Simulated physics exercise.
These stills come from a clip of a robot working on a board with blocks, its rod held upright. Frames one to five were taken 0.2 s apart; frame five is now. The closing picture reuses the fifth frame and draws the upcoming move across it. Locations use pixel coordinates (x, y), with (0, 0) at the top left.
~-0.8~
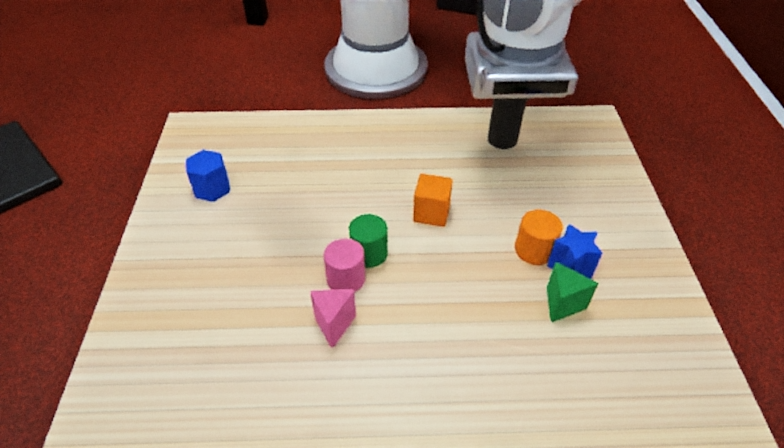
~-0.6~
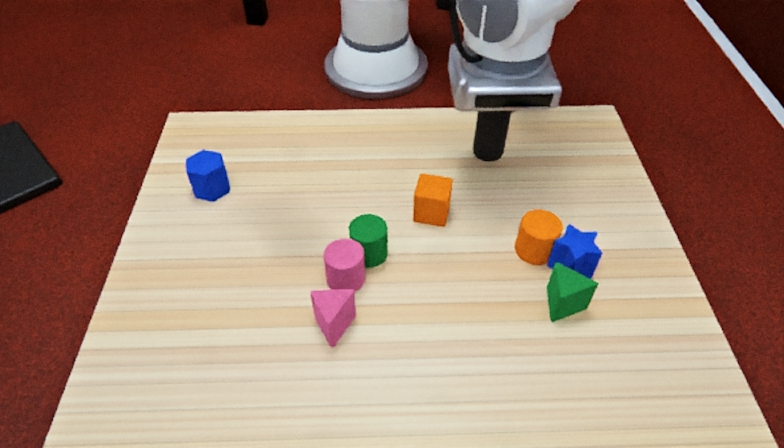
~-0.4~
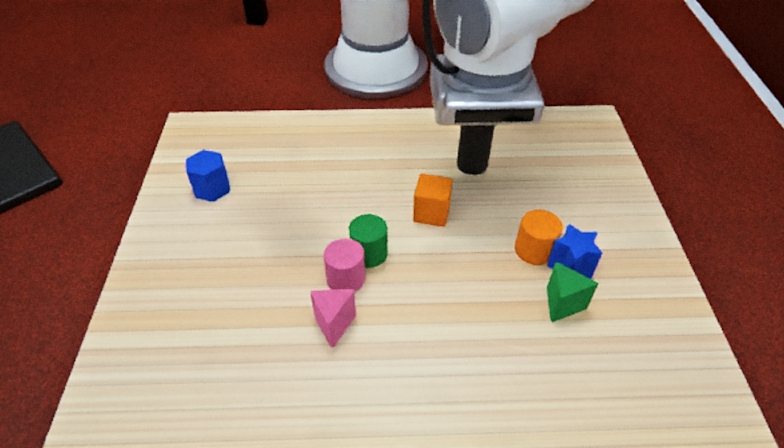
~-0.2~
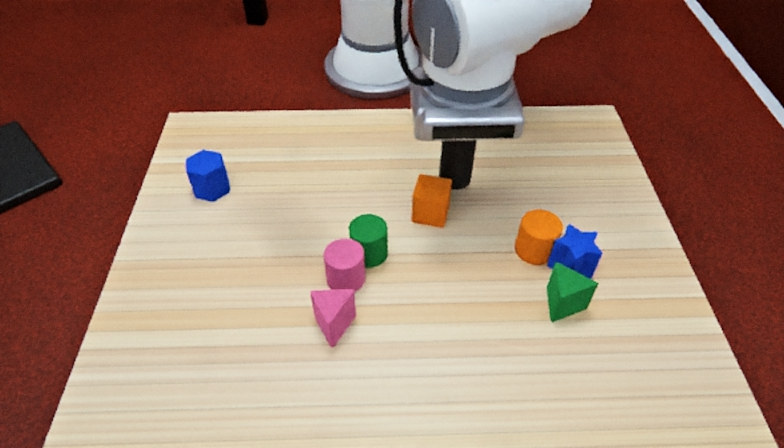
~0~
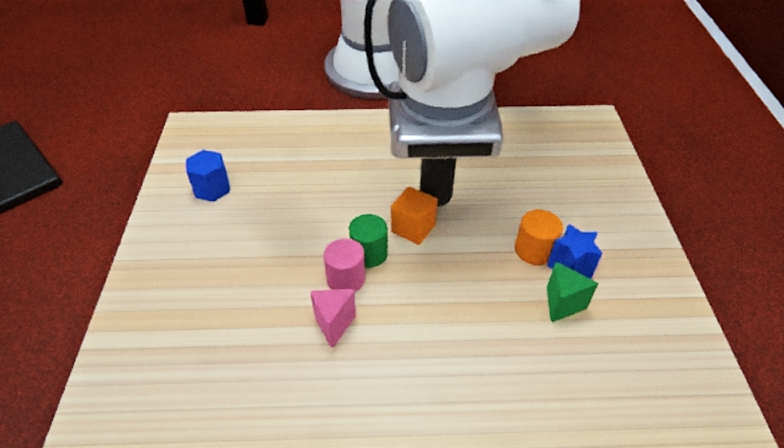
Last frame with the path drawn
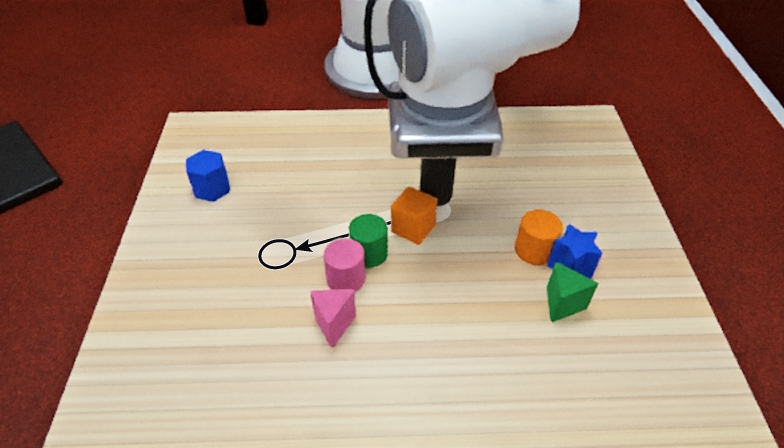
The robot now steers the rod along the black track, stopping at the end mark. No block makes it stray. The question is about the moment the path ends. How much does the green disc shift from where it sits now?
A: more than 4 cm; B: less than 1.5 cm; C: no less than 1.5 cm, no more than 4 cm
I'll go with A - more than 4 cm.
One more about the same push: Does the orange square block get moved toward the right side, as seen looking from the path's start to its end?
No, that is not what happens.
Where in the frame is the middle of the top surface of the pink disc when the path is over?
It is going to be at (297, 300).
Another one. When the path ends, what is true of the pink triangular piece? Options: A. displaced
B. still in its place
A: Displaced.
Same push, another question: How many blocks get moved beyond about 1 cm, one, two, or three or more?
When the path ends, I think you'll find three or more blocks out of place by more than 1 cm.
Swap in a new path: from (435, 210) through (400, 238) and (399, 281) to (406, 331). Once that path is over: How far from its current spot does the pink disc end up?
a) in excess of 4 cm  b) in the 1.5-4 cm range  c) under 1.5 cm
b
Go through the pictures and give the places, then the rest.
The first frame shows rod's lower end at (502, 140); pink triangular piece at (331, 301); pink disc at (344, 253); green disc at (368, 227); orange square block at (434, 186).
The second frame shows rod at (488, 152); blocks still.
The third frame shows rod at (472, 165); blocks still.
The fourth frame shows rod at (455, 179); blocks still.
The fifth frame shows rod at (436, 195); pink triangular piece at (331, 301); pink disc at (344, 253); green disc at (368, 227); orange square block at (415, 202).
Drawn move, straight from (435, 210) to (277, 254).
What follows on the original path. One third of the way, rod at (384, 209); pink disc at (328, 273); green disc at (336, 241); orange square block at (361, 218), turned 15° clockwise.
Two thirds of the way, rod at (330, 225); pink triangular piece at (329, 316), turned 30° anticlockwise; pink disc at (302, 295); green disc at (286, 265); orange square block at (305, 236).
At the end, rod at (274, 239); pink triangular piece at (330, 317), turned 35° anticlockwise; pink disc at (297, 300); green disc at (257, 290); orange square block at (256, 258), turned 40° anticlockwise.
